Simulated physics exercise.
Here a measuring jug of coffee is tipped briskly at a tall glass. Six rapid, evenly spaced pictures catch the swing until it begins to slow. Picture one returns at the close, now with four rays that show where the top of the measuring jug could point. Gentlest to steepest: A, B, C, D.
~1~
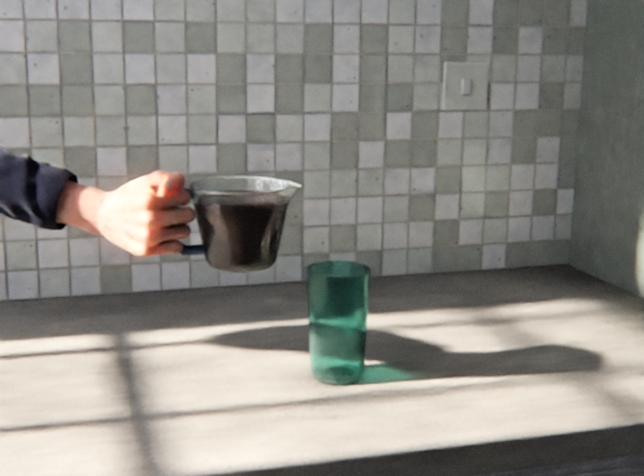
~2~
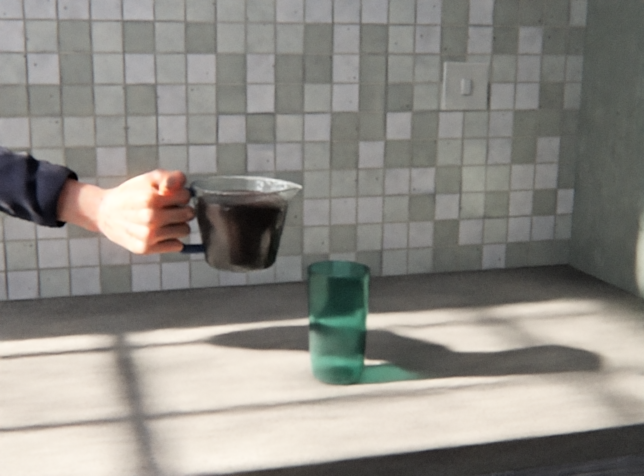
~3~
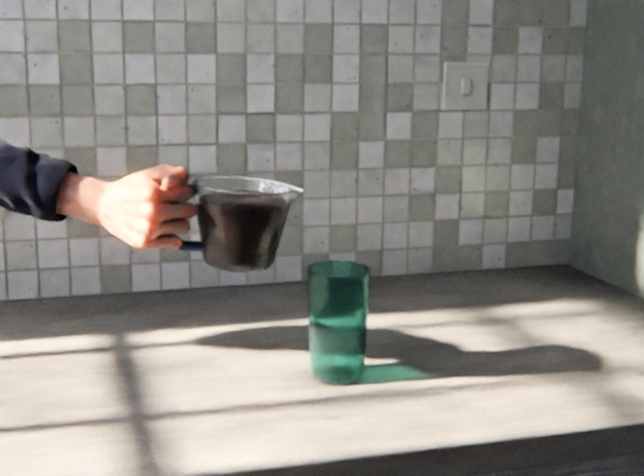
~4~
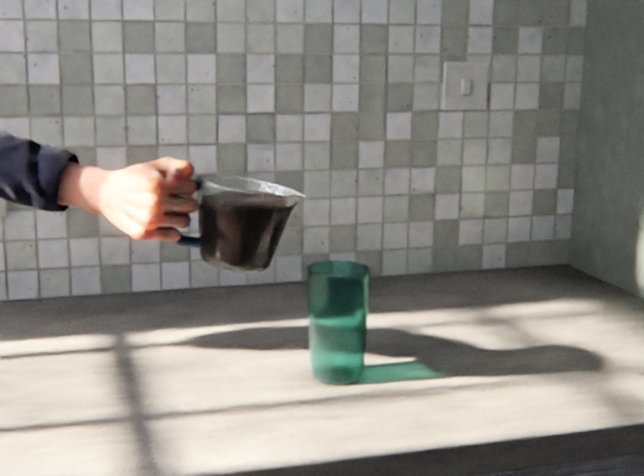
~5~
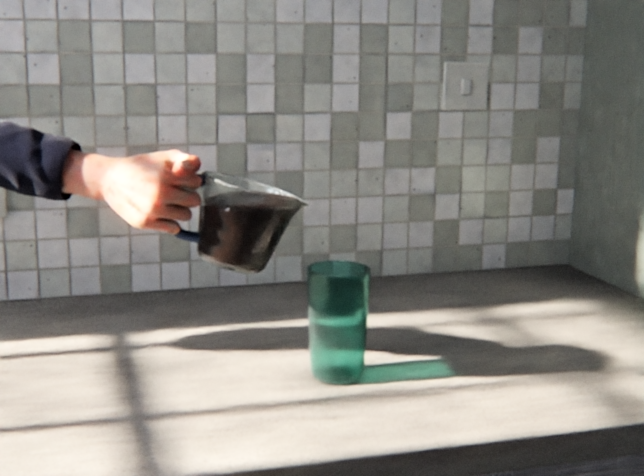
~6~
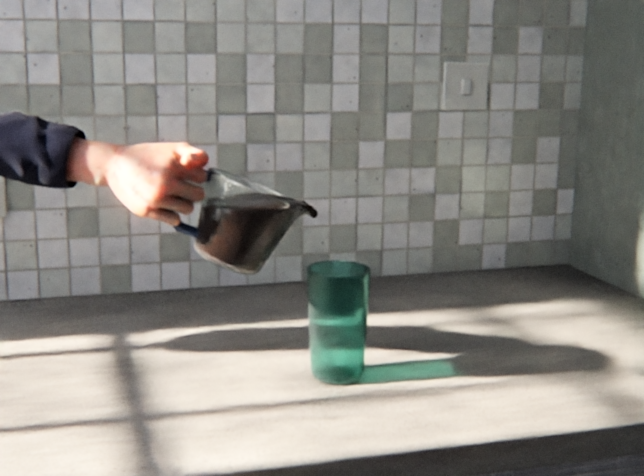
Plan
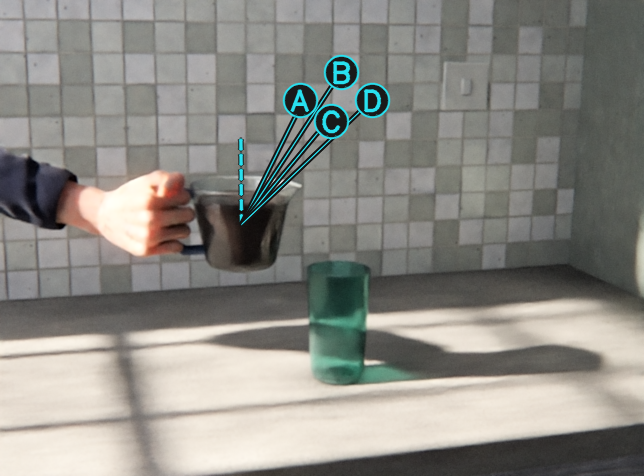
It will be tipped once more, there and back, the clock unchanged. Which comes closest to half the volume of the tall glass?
Best: D.
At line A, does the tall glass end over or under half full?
Under.
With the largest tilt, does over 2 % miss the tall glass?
No.
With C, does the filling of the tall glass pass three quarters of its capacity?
No.
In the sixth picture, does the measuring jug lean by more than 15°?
Yes, it does.
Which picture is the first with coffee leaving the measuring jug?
Picture 6.
On the marked copy, A at (294, 117); B at (331, 86); C at (317, 132); D at (359, 111).
With A, the tall glass ends with about 16 % of what it can hold.
With B, the tall glass ends with about 27 % of what it can hold.
With C, the tall glass ends with about 39 % of what it can hold.
With D, the tall glass ends with about 51 % of what it can hold.
